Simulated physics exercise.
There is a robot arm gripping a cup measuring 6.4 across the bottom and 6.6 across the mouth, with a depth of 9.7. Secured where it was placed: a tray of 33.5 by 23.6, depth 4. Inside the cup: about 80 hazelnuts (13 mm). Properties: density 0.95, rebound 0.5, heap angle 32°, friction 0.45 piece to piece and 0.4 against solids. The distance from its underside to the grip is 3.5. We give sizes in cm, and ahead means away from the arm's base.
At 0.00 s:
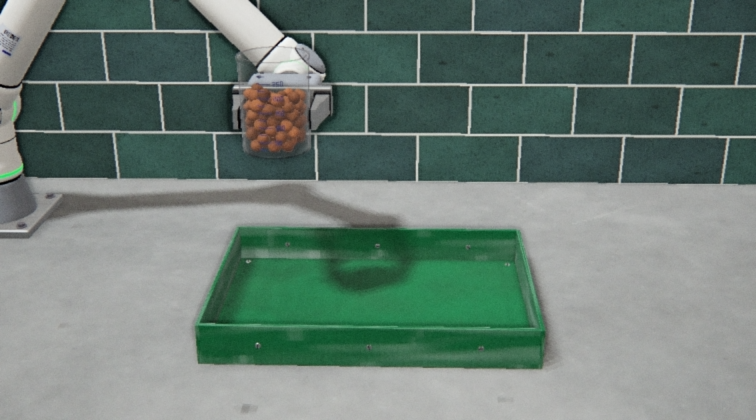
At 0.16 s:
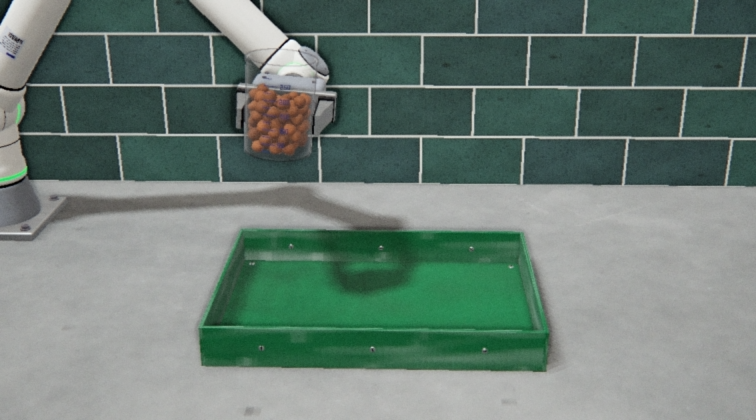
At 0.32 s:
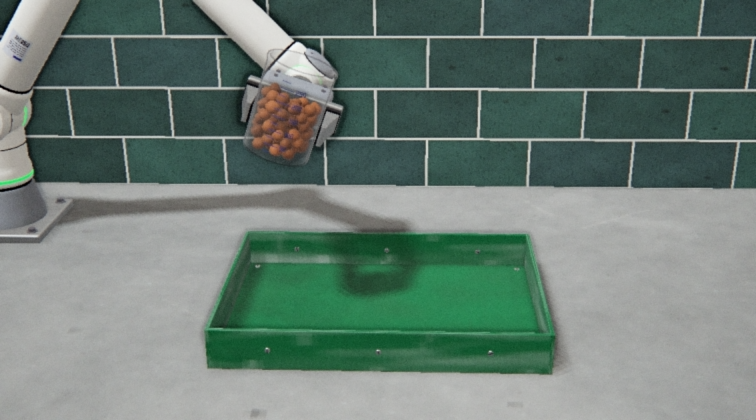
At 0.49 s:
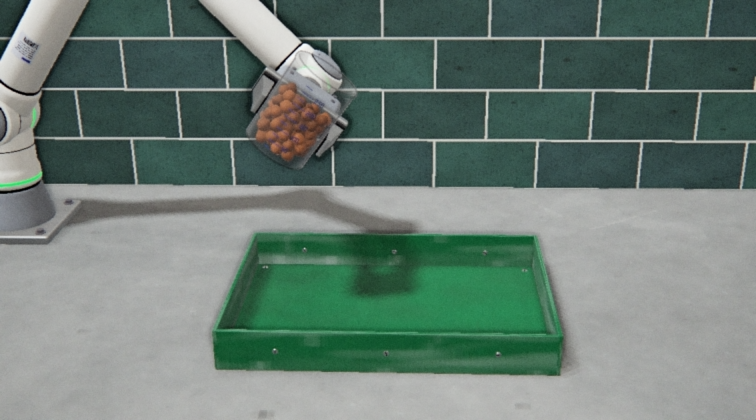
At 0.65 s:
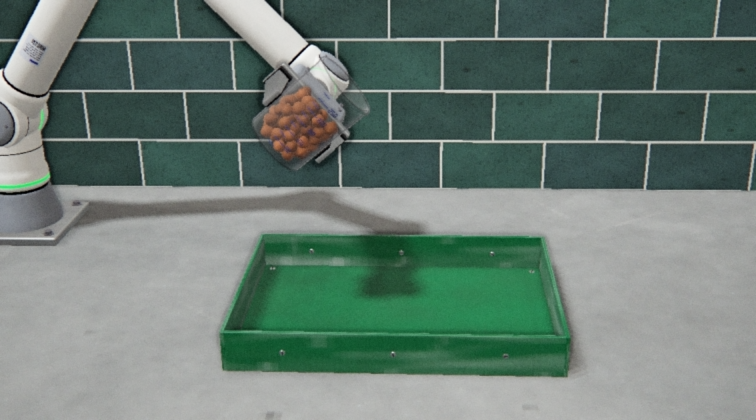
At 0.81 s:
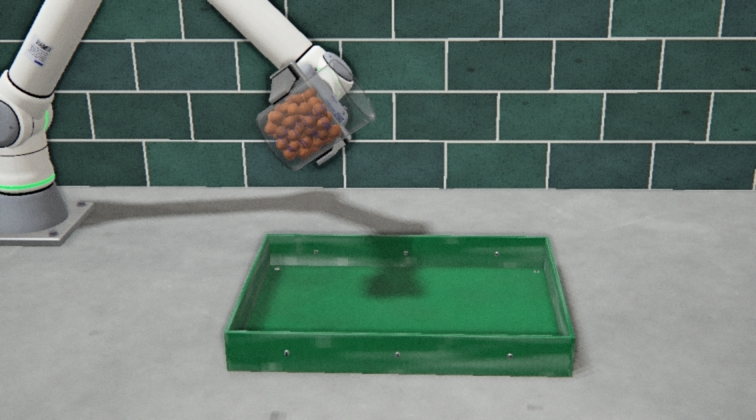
A white robot arm reaches in from the upper left, seen from the front and slightly above, gripping a clear cup of brown hazelnuts before a dark green tiled wall. Below, a shallow, empty green tray sits on a grey surface, with the arm's shadow falling across it. The arm steadily tilts the cup from upright to steeply slanted, the nuts staying inside, while the view drifts slightly left.
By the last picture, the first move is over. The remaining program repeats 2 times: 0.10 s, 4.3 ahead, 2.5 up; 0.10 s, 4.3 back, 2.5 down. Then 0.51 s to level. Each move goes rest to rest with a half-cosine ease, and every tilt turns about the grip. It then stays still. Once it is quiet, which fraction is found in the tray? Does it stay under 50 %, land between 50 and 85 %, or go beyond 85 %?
It stays under 50 %.
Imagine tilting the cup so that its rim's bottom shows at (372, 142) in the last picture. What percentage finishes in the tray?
I'd put it at roughly 90 %.
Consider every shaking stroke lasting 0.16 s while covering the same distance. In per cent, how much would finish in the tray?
About 5 per cent in that case.
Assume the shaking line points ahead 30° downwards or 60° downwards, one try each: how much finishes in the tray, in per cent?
Result: Approx. 5 % and 0 %, one try each.
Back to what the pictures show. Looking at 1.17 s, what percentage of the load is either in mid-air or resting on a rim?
That comes to about 6 per cent, more or less.
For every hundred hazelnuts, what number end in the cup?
Something like 55 percent ends there.
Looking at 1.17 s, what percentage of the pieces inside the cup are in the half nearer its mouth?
85 %.
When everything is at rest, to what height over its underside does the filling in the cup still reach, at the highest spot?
I'd say close to 5.0 cm.
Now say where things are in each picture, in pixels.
In the first frame, cup middle at (275, 104), level; upper third of the load around (274, 101), from x 250 to 300, top at y 90; 79 in the cup.
In the second frame, cup middle at (280, 106), tilted 5° forward; upper third of the load around (275, 104), from x 255 to 305, top at y 90.
In the third frame, cup middle at (289, 109), tilted 19° forward; upper third of the load around (283, 107), from x 260 to 315, top at y 90.
In the fourth frame, cup middle at (300, 112), tilted 36° forward; upper third of the load around (290, 109), from x 260 to 325, top at y 90.
In the fifth frame, cup middle at (309, 116), tilted 50° forward; upper third of the load around (299, 110), from x 265 to 330, top at y 95.
In the sixth frame, cup middle at (314, 117), tilted 55° forward; upper third of the load around (305, 110), from x 270 to 335, top at y 95; 79 in the cup.
By 1.17 s, tilted 55° forward, highest piece 27 above the table; 56 in the cup, 18 in the tray, 5 in flight or on a rim.
By 1.54 s, tilted 16° forward, highest piece 26 above the table; 45 in the cup, 33 in the tray, 1 in flight or on a rim.
By 1.92 s, level, highest piece 24 above the table; 45 in the cup, 33 in the tray, 1 on the table or floor.
By 2.97 s, level, highest piece 24 above the table; 45 in the cup, 33 in the tray, 1 on the table or floor.
Final count, 45 in the cup, 33 in the tray, 1 on the table or floor. That is 42 % in the tray.
